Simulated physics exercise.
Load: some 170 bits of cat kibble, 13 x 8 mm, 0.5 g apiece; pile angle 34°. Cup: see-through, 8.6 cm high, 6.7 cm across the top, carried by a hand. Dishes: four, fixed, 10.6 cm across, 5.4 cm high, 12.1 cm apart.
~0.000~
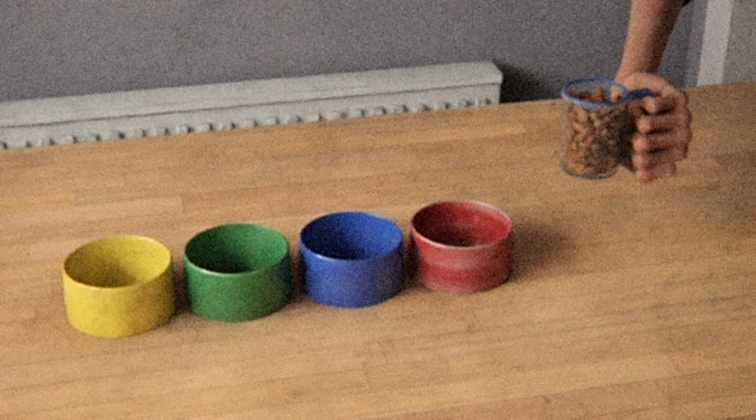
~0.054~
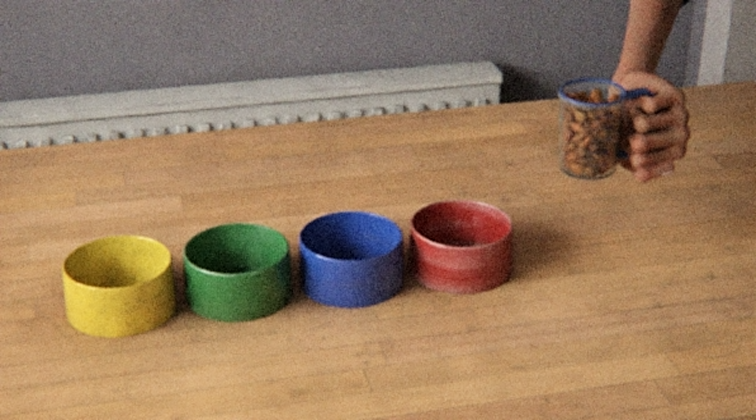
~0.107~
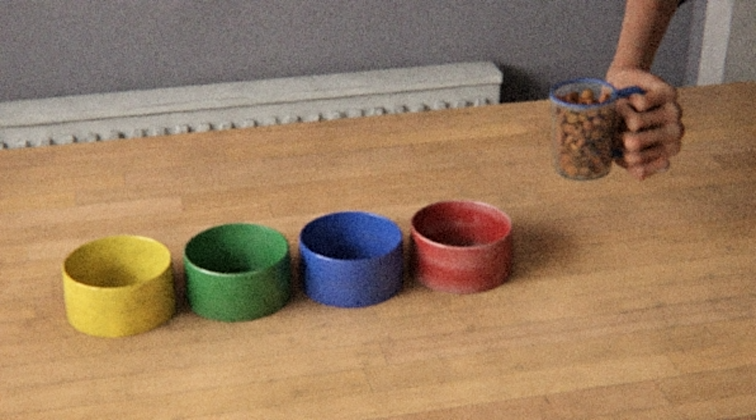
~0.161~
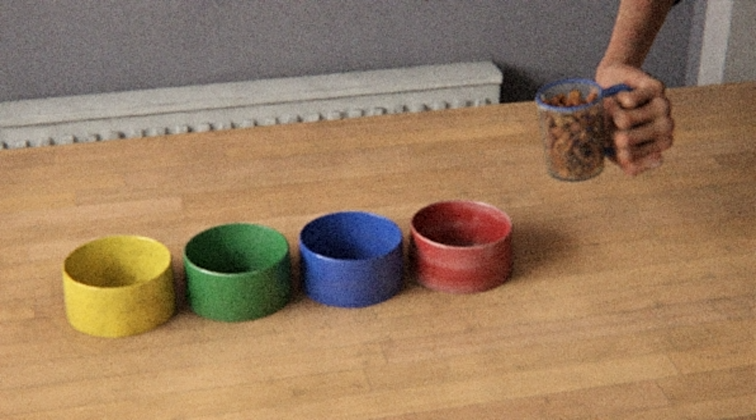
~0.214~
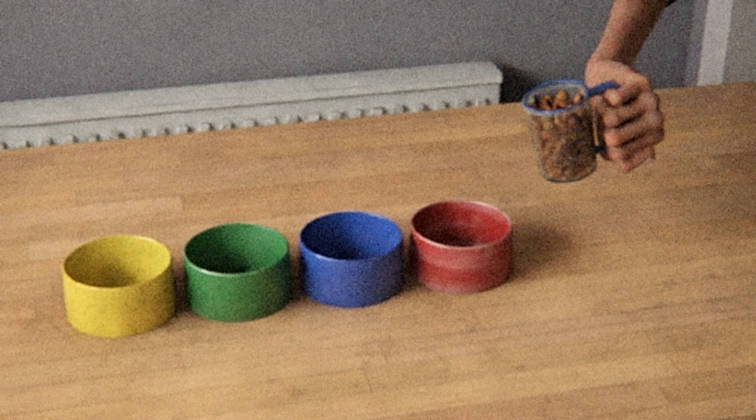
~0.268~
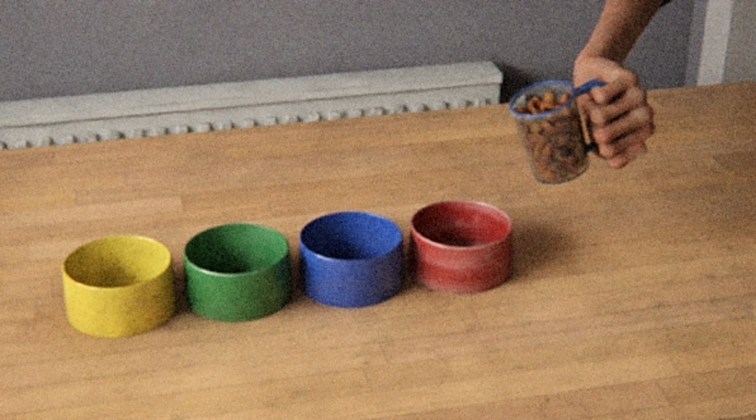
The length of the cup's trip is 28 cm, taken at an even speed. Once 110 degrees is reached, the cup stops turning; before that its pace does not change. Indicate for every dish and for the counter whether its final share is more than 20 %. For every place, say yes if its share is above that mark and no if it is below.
Red: No, blue: No, green: Yes, yellow: No, counter: Yes.
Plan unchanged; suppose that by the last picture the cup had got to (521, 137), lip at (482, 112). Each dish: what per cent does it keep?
The red dish keeps 0, the blue one 0, the green one 60 and the yellow one 0.
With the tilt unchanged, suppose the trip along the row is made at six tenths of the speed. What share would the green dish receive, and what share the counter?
Green: 10; counter: 10.
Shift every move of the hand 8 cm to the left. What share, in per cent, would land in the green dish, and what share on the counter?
Shares would be green 80 and counter 10.
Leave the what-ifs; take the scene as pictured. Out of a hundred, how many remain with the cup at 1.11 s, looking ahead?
Around 100 per cent of the load.
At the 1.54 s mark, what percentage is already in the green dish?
Estimate to date: Some 45 %.
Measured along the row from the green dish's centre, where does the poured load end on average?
Some 2 cm to the right.
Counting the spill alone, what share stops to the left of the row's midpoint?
Share: About 60 in a hundred.
Then, at 0.77 s, tilt 62 degrees; cup holds 100 %.
Then, at 1.11 s, tilt 91 degrees; cup holds 100 %.
After 1.54 s, tilt 110 degrees; cup holds 35 %, green 45 %.
At rest (3.6 s), red 0 %, blue 5 %, green 65 %, yellow 0 %, counter 30 %, cup 5 %.
